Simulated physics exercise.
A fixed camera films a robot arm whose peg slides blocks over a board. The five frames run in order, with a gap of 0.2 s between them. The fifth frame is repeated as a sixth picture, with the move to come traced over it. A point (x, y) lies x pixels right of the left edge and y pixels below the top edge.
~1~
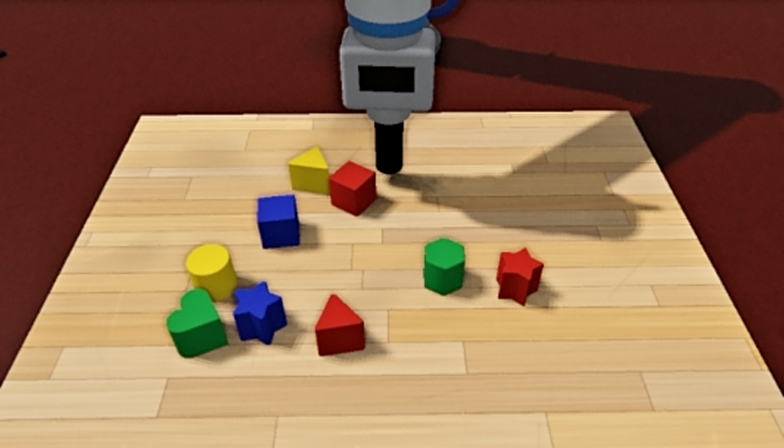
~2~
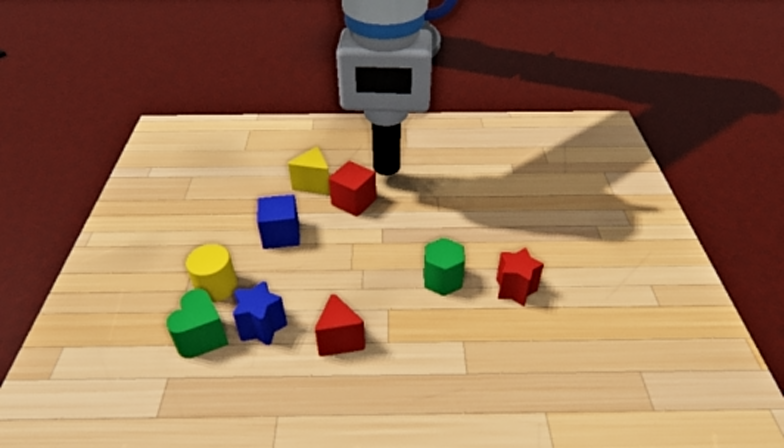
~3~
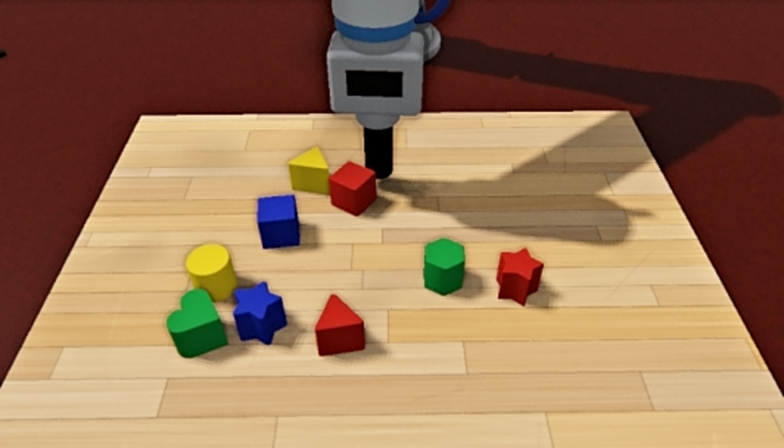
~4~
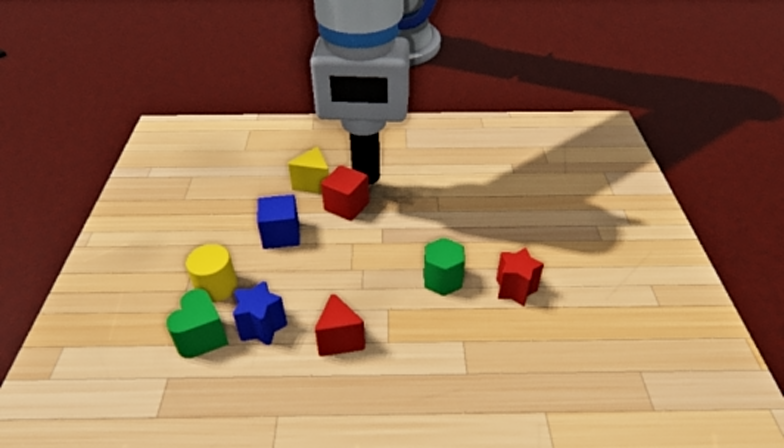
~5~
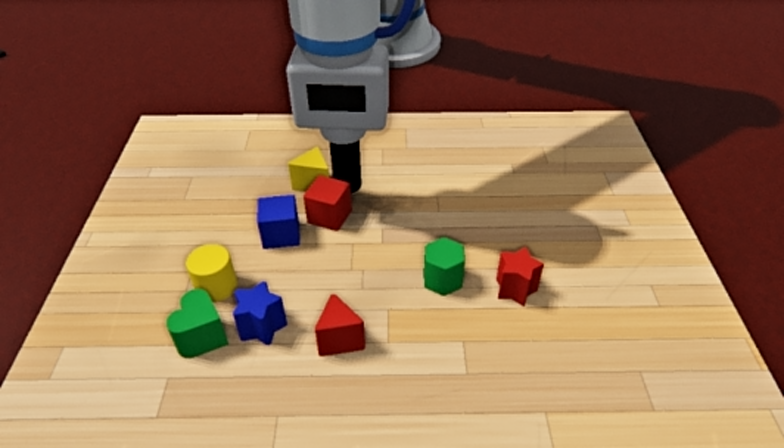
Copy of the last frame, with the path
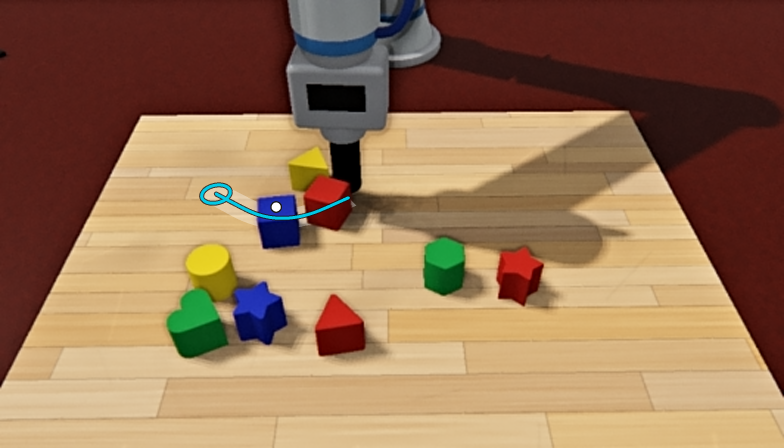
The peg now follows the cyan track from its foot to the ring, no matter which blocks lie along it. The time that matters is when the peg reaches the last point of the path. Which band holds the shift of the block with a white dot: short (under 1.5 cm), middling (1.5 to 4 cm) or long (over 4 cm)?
Shift of 1.5 to 4 cm.
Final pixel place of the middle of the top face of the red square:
It sits at (306, 211).
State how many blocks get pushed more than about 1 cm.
Two blocks move more than 1 cm.
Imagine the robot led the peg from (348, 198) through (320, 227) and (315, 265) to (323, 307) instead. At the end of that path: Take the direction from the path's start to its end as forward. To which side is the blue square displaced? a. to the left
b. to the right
My answer is option b.
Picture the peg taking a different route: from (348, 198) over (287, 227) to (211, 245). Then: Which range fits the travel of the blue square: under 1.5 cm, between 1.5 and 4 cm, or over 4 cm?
More than 4 cm.
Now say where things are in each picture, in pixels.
Peg tip (389, 166); block tops, blue square (276, 207); yellow triangle (311, 159); red square (352, 174), in the first frame.
Peg (387, 168); blocks unchanged, in the second frame.
Peg (379, 171); blocks unchanged, in the third frame.
Peg (366, 177); red square (345, 178), in the fourth frame.
Peg (348, 185); blue square (276, 207); yellow triangle (311, 159); red square (327, 189), in the fifth frame.
Path on the board, from (348, 198) through (303, 216) and (253, 213) to (216, 194); the dot is on the blue square.
What follows on the original path. One third of the way, peg (300, 204); blue square (268, 210); red square (307, 211), turned 25° anticlockwise.
Two thirds of the way, peg (250, 200); blue square (257, 216); red square (306, 211), turned 30° anticlockwise.
At the end, peg (213, 182); blue square (257, 216); yellow triangle in place; red square (306, 211), turned 30° anticlockwise.
